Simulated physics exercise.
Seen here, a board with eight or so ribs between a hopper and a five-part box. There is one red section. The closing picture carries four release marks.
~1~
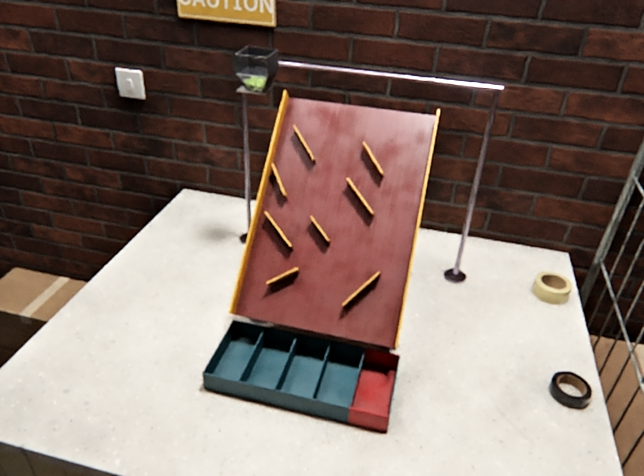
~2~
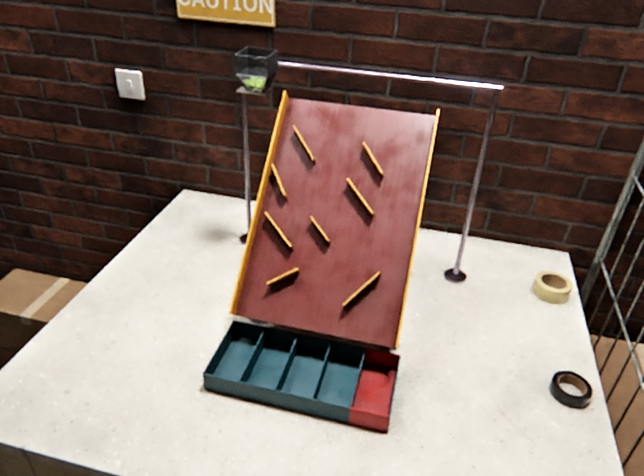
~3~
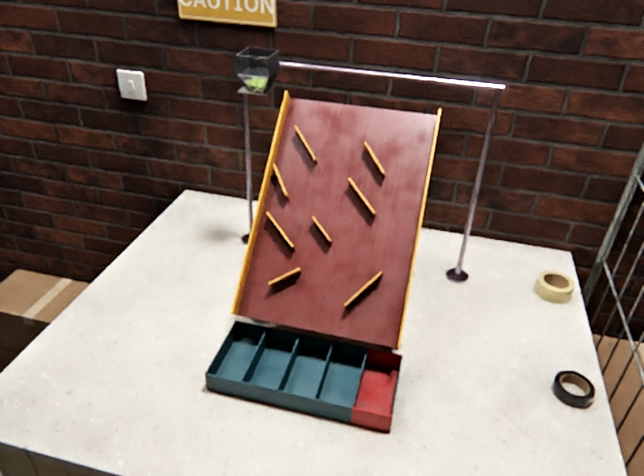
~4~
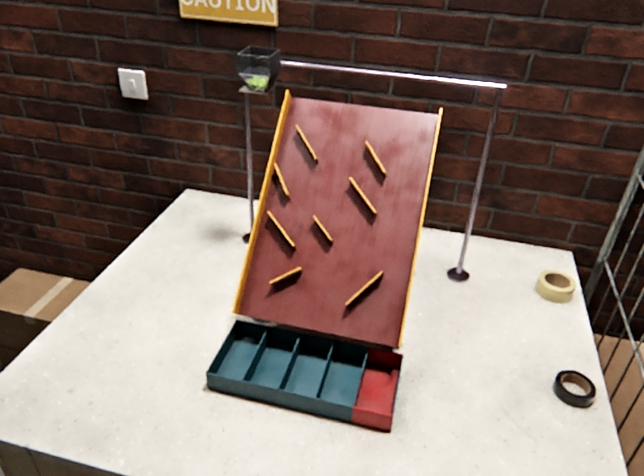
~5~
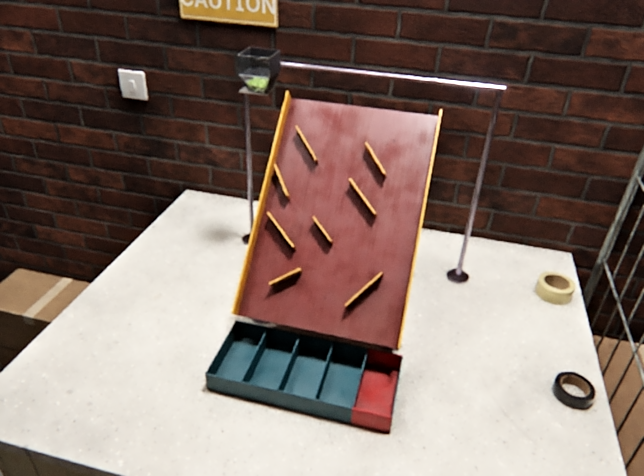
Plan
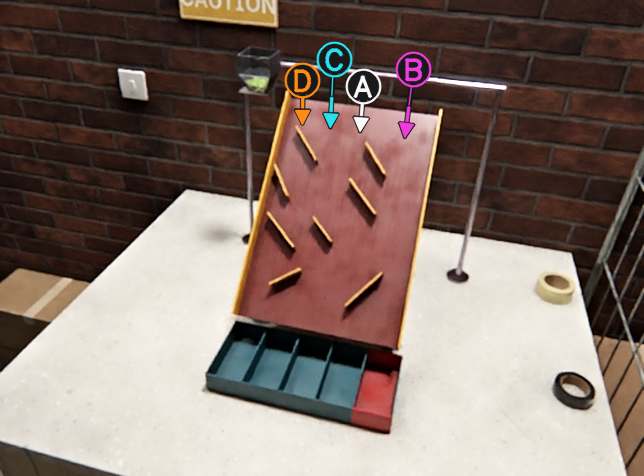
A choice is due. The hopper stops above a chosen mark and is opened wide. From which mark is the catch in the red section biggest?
Choose B.
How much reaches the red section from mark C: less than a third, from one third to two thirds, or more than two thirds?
Less than a third.
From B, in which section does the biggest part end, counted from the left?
It is the fifth one.
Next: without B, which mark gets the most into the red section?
Here it is mark A.
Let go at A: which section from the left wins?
The third from the left.
On the marked copy, mark A meets the board at (360, 126); mark B meets the board at (405, 132); mark C meets the board at (330, 122); mark D meets the board at (302, 119).
With A, about a third in the red section, about two thirds in other sections, a stray few outside the box.
With B, about two thirds in the red section, about a quarter in other sections, a small part outside the box.
With C, none in the red section, nearly all in other sections.
With D, a stray few in the red section, most in other sections, a small part held on the board, a small part outside the box.
